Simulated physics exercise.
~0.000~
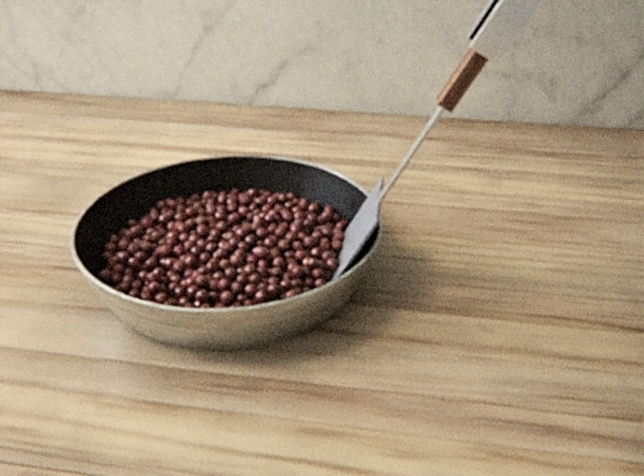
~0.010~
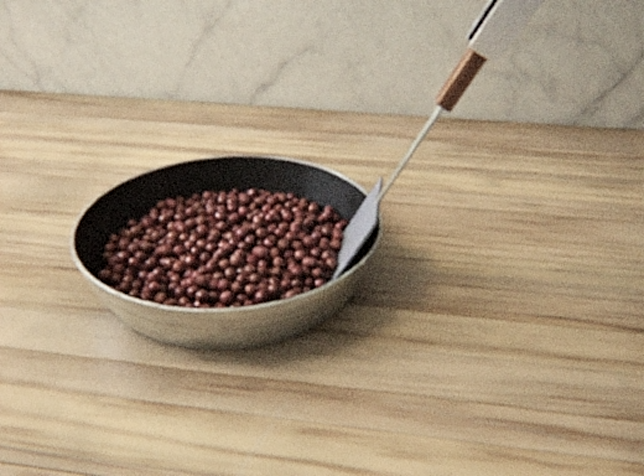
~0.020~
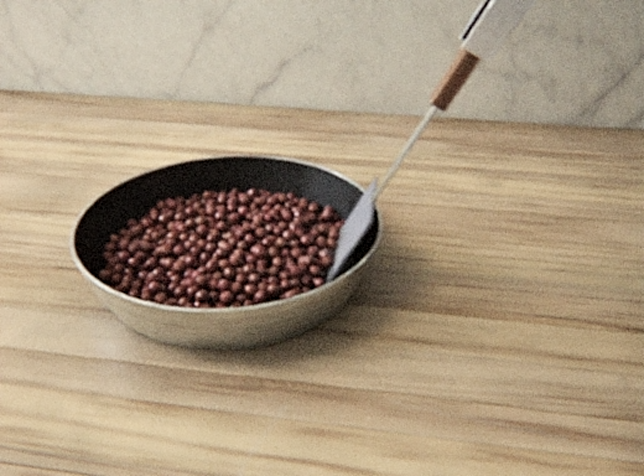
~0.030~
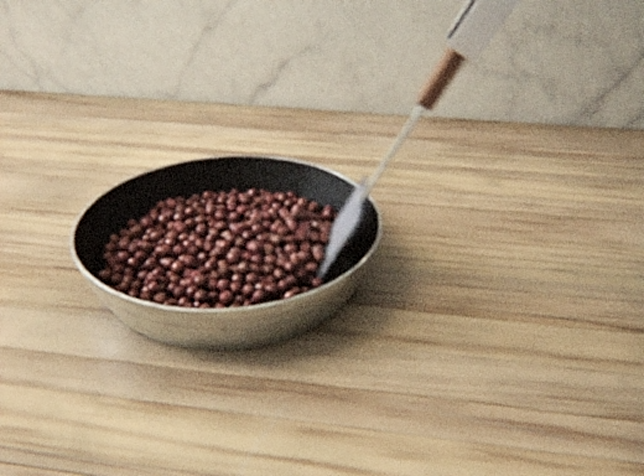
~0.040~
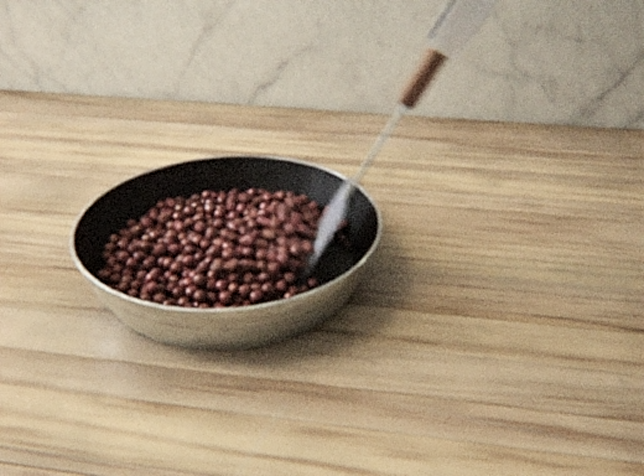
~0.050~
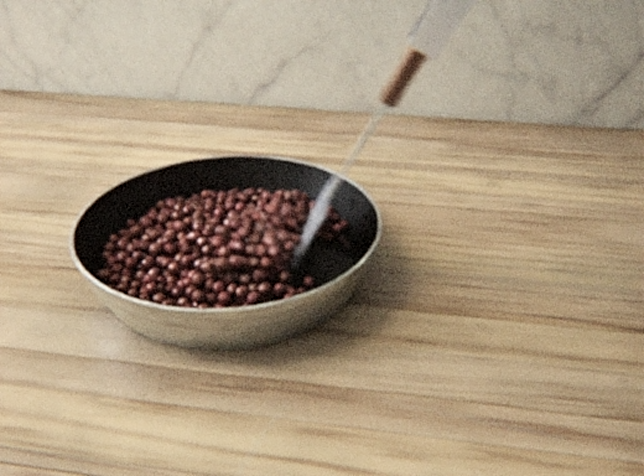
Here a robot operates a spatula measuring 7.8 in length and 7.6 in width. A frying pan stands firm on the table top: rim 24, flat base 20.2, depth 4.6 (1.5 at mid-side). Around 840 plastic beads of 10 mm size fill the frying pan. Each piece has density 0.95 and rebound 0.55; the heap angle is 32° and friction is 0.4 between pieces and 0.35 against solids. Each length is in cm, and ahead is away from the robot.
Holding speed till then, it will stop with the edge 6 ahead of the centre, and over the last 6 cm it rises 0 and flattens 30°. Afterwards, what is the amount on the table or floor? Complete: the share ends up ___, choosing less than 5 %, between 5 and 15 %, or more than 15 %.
The share ends up between 5 and 15 %.
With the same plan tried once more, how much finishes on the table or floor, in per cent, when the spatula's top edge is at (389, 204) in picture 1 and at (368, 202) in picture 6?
About 0 per cent.
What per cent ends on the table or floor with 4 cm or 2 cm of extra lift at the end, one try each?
I'd put it near 20 in a hundred, then near 10 in a hundred.
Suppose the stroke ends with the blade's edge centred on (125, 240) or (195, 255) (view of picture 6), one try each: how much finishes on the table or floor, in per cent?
First try roughly 25 percent, second roughly 5 percent.
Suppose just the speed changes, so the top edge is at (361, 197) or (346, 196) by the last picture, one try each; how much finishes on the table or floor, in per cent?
Estimates: About 0 %, about 0 %.
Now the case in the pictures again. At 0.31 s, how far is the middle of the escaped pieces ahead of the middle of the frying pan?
18 cm.
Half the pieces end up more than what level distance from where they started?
The answer is about 2 cm.
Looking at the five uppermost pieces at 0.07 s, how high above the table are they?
They are around 7 cm up.
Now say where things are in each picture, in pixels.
The first picture shows spatula top edge at (380, 198), sloping 63°; upper third of the load around (242, 240), from x 105 to 350, top at y 195; 836 in the frying pan.
The second picture shows spatula top edge at (379, 198), sloping 63°; upper third of the load around (242, 240), from x 105 to 350, top at y 195.
The third picture shows spatula top edge at (374, 198), sloping 63°; upper third of the load around (244, 240), from x 105 to 350, top at y 195.
The fourth picture shows spatula top edge at (363, 197), sloping 63°; upper third of the load around (248, 239), from x 105 to 350, top at y 195.
The fifth picture shows spatula top edge at (347, 196), sloping 63°; upper third of the load around (248, 236), from x 105 to 350, top at y 190.
The sixth picture shows spatula top edge at (330, 194), sloping 63°; upper third of the load around (246, 233), from x 105 to 350, top at y 190; 836 in the frying pan.
By 0.07 s, sloping 63°, highest piece 7 above the table; 836 in the frying pan.
By 0.10 s, sloping 54°, highest piece 8 above the table; 836 in the frying pan.
By 0.31 s, sloping 33°, highest piece 6 above the table; 755 in the frying pan, 74 on the table or floor, 7 on the blade or in flight.
By 1.36 s, sloping 33°, highest piece 5 above the table; 754 in the frying pan, 82 on the table or floor.
Final count, 754 in the frying pan, 82 on the table or floor. That is 10 % on the table or floor.
